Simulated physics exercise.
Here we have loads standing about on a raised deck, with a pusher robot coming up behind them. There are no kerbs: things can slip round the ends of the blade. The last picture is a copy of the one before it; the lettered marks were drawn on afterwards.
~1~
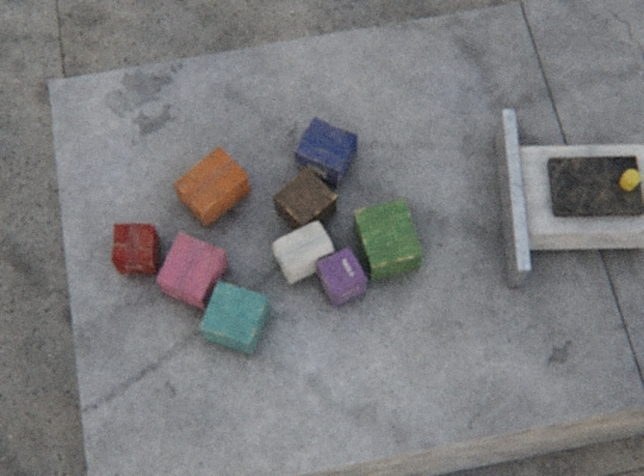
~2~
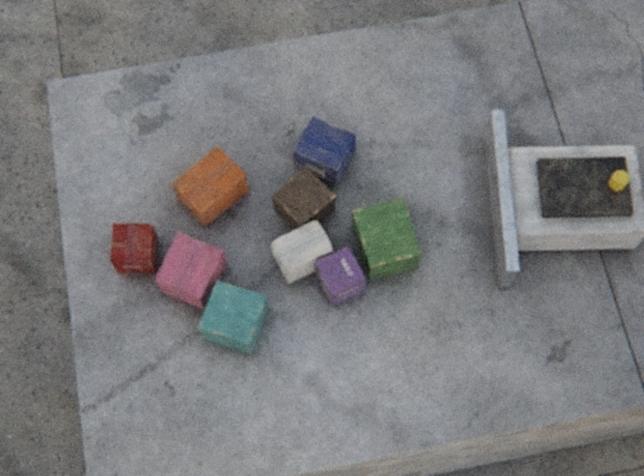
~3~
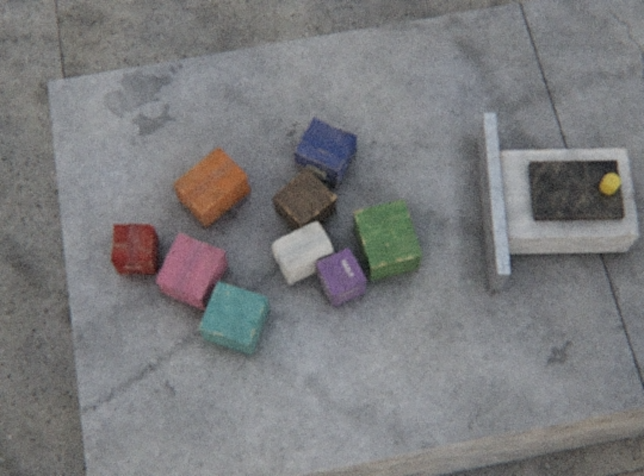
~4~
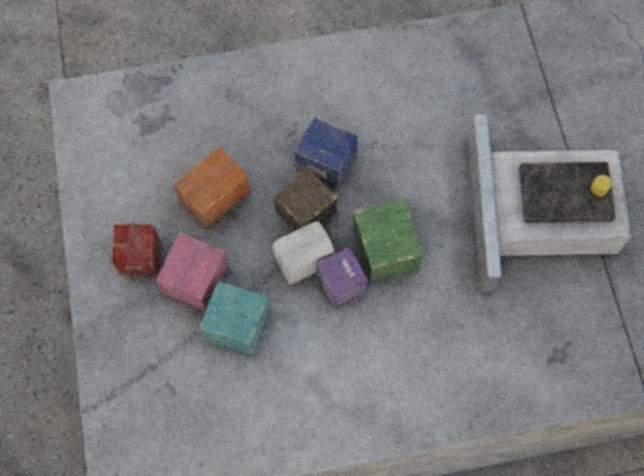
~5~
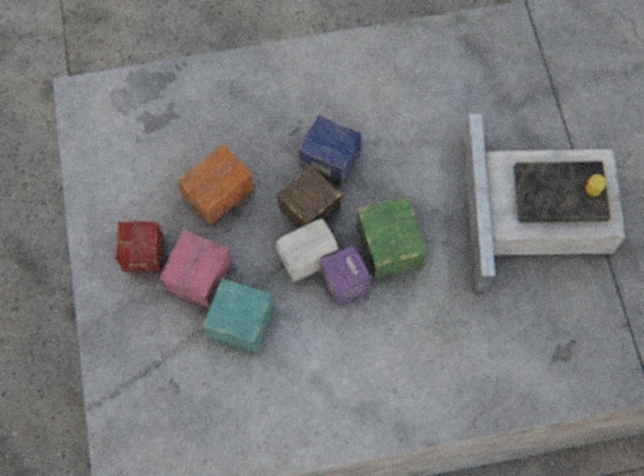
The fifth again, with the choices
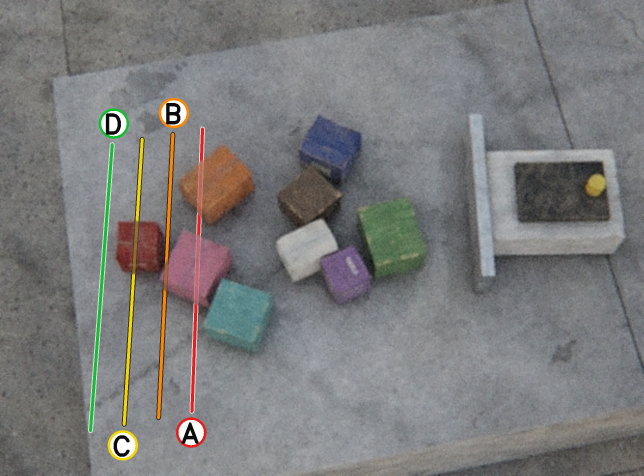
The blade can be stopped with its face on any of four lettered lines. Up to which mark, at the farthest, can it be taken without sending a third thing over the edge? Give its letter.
Stop at B.
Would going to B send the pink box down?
Yes.
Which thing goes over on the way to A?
The pink box.
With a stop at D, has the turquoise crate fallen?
By then, yes.
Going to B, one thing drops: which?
It is the pink box.
On the marked copy, A at (198, 262); B at (166, 268); C at (134, 274); D at (102, 280).
Following B. Soon after the start, robot (442, 211); purple box (311, 293); black crate (302, 198).
Later, robot (327, 232); pink box (122, 300); red box (119, 243).
In the end, robot (238, 248); pink box over the edge; white box (82, 280); one fallen.
As for the rest, A is within the limit but short; C drops four; D drops six.
